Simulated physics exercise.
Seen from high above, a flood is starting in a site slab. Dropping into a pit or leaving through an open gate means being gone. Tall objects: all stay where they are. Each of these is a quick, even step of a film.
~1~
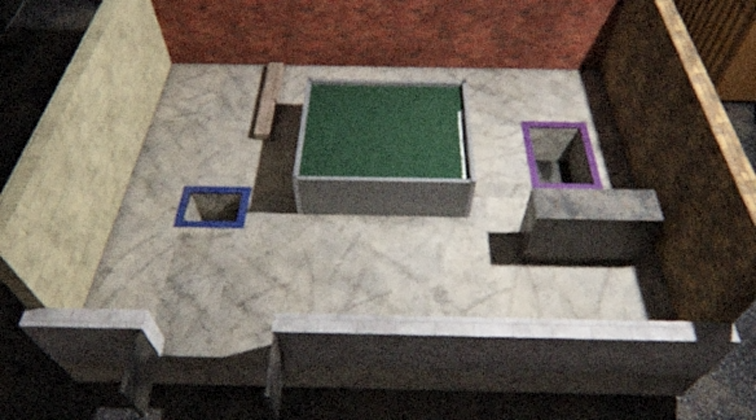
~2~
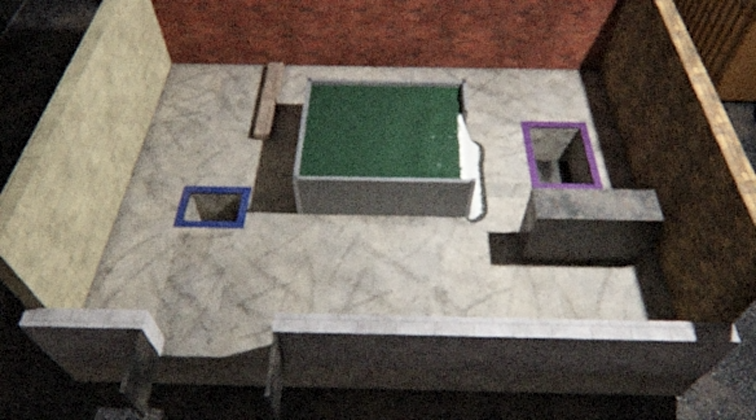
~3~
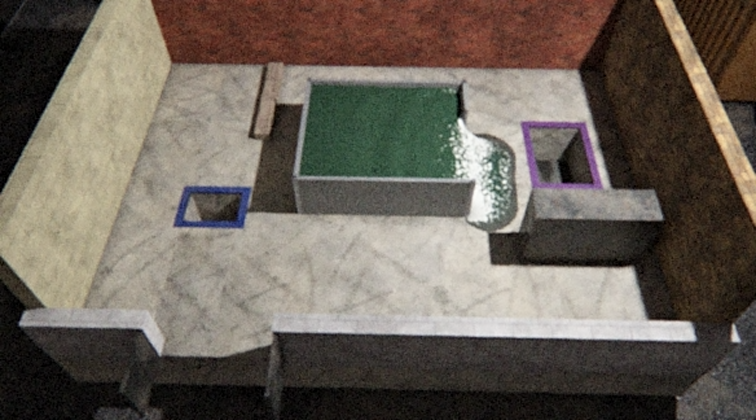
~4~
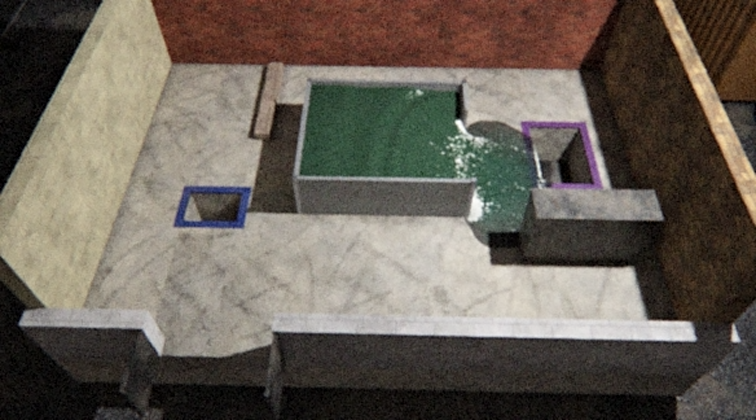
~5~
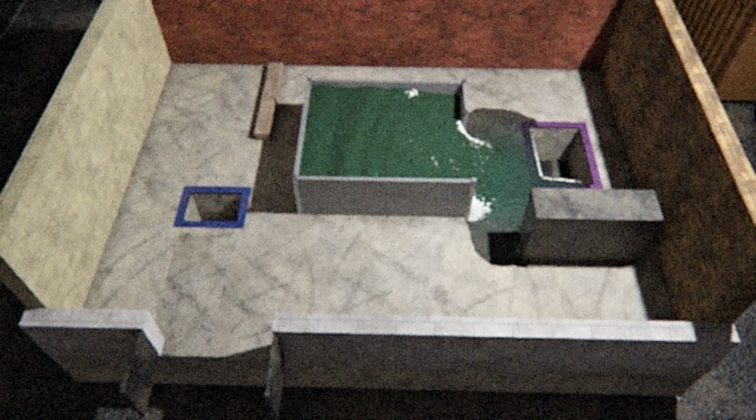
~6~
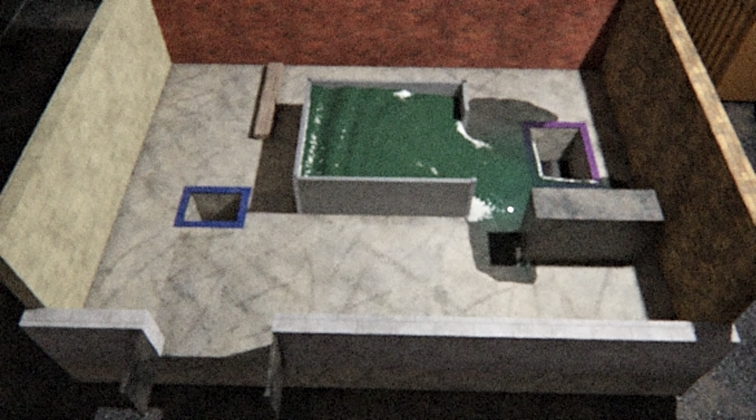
A large grey-walled tank of green water sits in the middle of a pale, walled slab seen from high above, with a blue-rimmed pit to its left, a purple-rimmed pit to its right and a grey block at lower right. Water bursts from the tank's right side in white foam. It spreads rightward across the floor, reaching the purple-rimmed pit and the block, while wet patches widen and the view stays still.
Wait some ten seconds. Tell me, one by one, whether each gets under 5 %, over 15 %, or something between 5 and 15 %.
One by one: The gate gets under 5 %; the blue pit gets under 5 %; the purple pit gets over 15 %.
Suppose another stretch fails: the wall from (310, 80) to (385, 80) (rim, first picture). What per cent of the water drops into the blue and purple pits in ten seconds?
Blue 10 %, purple 20 %.
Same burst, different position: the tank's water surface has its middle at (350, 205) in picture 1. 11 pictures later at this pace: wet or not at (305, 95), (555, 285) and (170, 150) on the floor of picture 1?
In that order: Clear, under water, not flooded.
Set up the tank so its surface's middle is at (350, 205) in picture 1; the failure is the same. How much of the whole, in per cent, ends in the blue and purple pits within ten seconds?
Roughly, in per cent: Blue 2, purple 30.
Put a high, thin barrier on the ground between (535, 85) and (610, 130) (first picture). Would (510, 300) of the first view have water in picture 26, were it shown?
At that place: Covered.
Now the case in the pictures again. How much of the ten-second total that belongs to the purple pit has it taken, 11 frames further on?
Near 35 %, I'd say.
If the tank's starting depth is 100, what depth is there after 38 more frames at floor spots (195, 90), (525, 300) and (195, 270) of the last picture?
Readings in order: Around 0, 10 and 4 %.
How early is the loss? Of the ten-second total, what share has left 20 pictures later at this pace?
I'd say about 55 per cent.
A moment on, water covers 20 % of the floor; the gate 0 %, the blue pit 0 %, the purple pit 10 %.
Next, water covers 25 % of the floor; the gate 0 %, the blue pit 0 %, the purple pit 19 %.
Then, water covers 35 % of the floor; the gate 0 %, the blue pit 0 %, the purple pit 30 %.
Later, water covers 75 % of the floor; the gate 0 %, the blue pit 0 %, the purple pit 42 %.
In the end, water covers 90 % of the floor; the gate 1 %, the blue pit 2 %, the purple pit 51 %.
